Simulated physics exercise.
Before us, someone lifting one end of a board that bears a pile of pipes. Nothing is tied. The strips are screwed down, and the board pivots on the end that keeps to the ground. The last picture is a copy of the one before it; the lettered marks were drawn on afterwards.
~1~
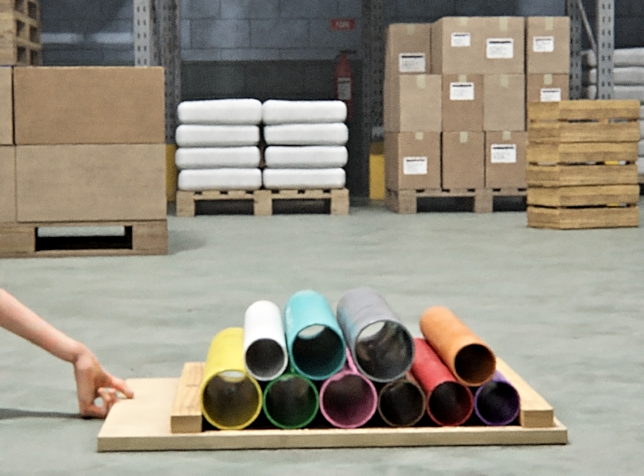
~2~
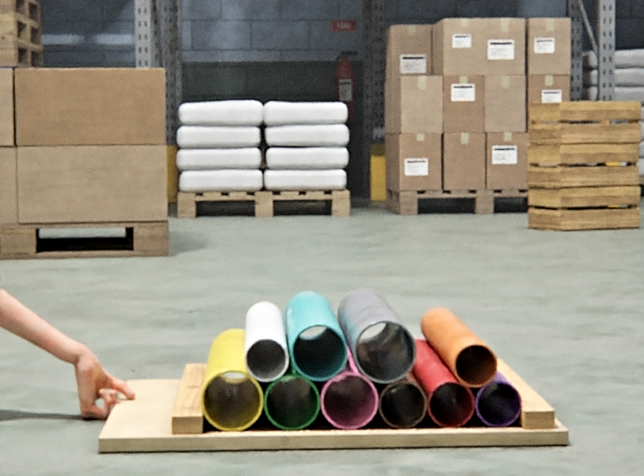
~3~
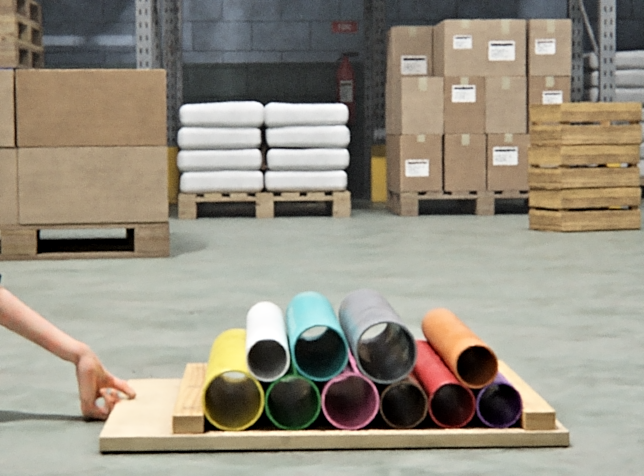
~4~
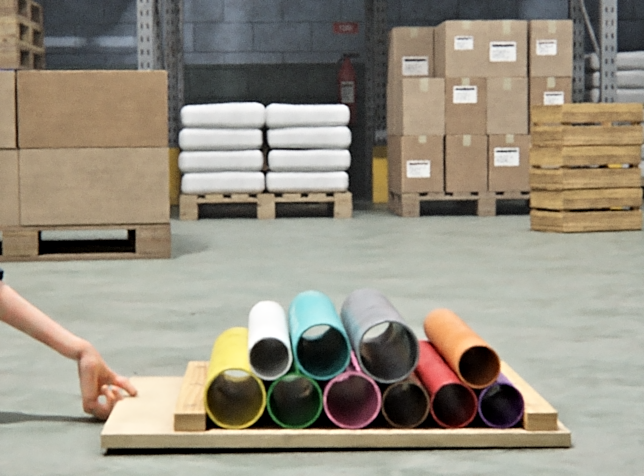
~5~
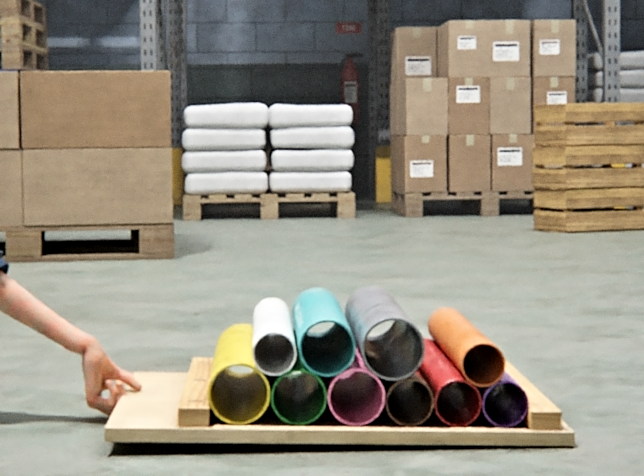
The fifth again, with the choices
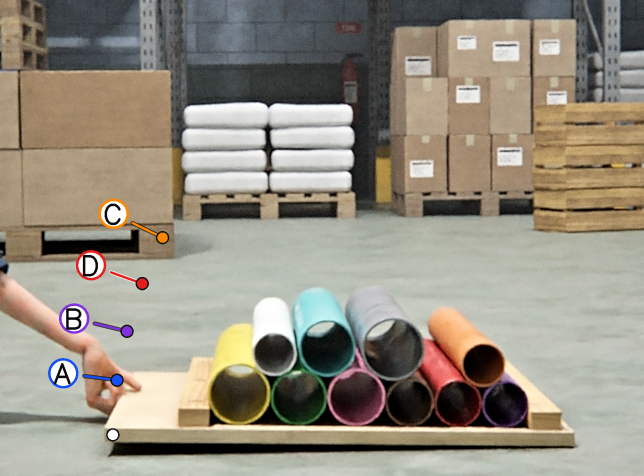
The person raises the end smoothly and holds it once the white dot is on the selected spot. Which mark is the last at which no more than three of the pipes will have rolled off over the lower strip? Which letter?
The last mark within the limit is C.
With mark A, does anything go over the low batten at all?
At A: No.
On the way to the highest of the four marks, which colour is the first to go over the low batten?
The orange one.
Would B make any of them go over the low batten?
At B: No.
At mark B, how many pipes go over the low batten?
The count is none.
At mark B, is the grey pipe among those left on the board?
The grey pipe: Yes.
On the marked copy, A at (117, 380); B at (127, 331); C at (163, 238); D at (142, 284); the white dot at (113, 435).
Following C. Soon after the start, board at 16°.
Later, board at 27°.
In the end, board at 27°, two over the low batten (orange, grey).
As for the rest, A none over the low batten; B none over the low batten; D two over the low batten (orange, grey).
